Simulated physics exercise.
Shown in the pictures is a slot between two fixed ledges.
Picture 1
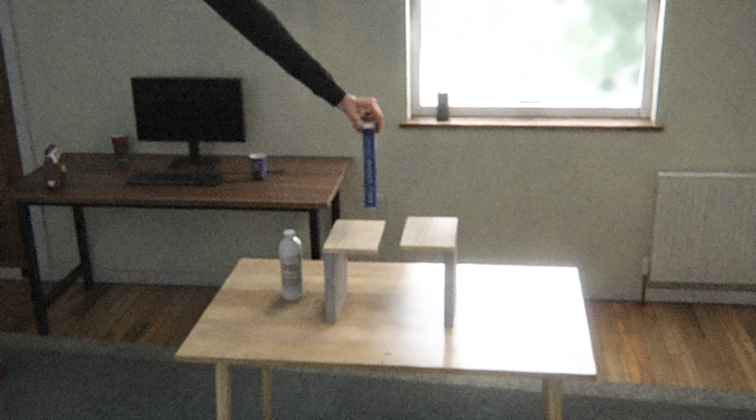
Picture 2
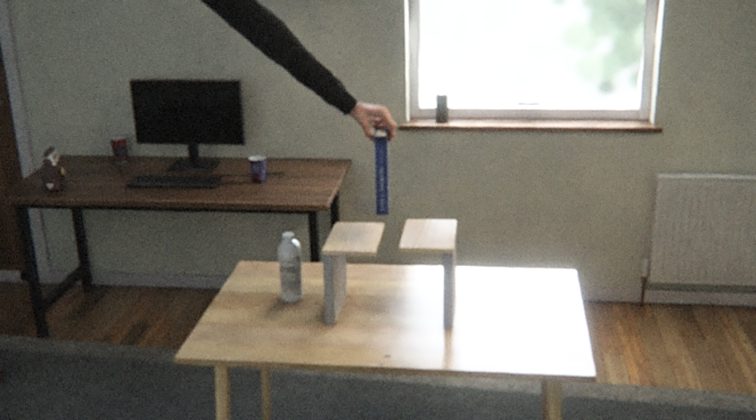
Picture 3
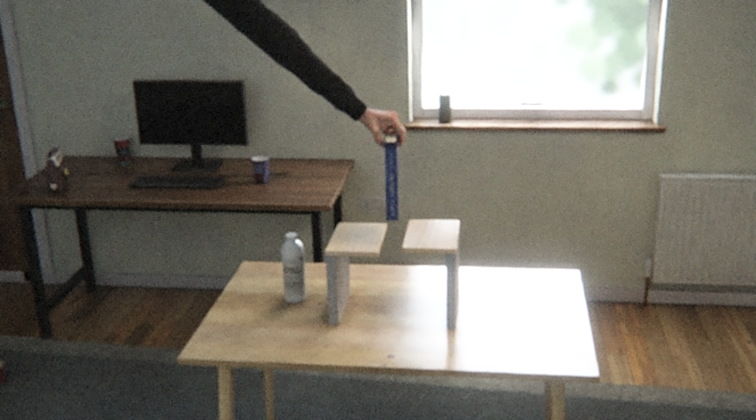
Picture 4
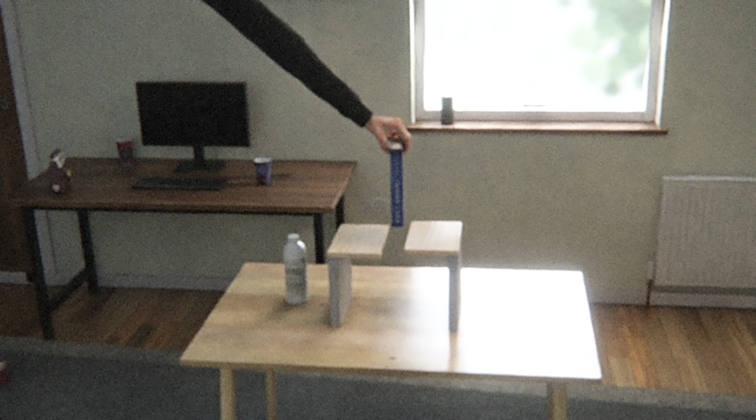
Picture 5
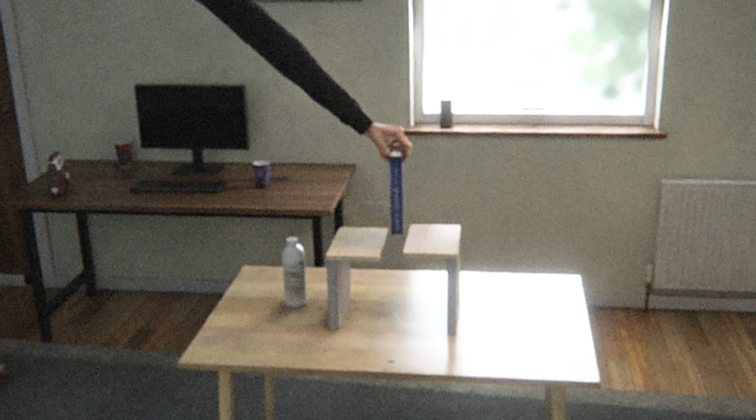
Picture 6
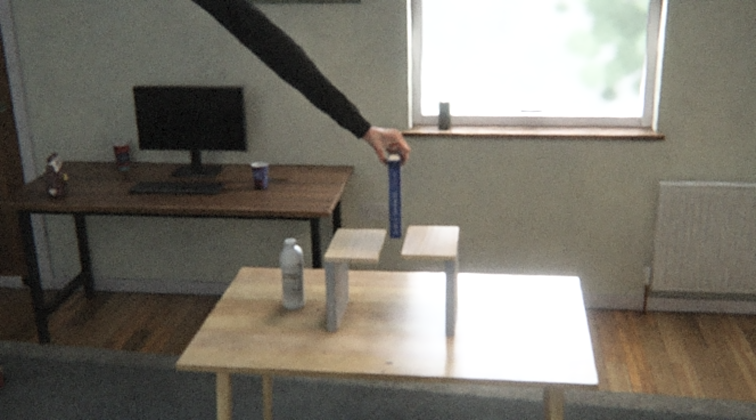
In a room with a desk and a window, a hand held a blue book upright above a wooden table, moved it slightly right and lowered it a little over the gap between two small stands.
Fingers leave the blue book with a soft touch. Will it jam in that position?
Looks like it slips right through to the table.
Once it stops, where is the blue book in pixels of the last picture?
End point in the final view: About (397, 282).
Then, 0.20 s on from there, blue book shifted a little near (395, 208).
Then, 0.30 s on from there, blue book shifted about its own width near (396, 253).
Then, 0.40 s on from there, blue book shifted well along near (397, 274).
Then, 0.50 s on from there, as before.
In the end, moved from the start, blue book; white bottle unmoved. At the end, from the last picture's camera, blue book near (397, 282). The book goes down the gap.
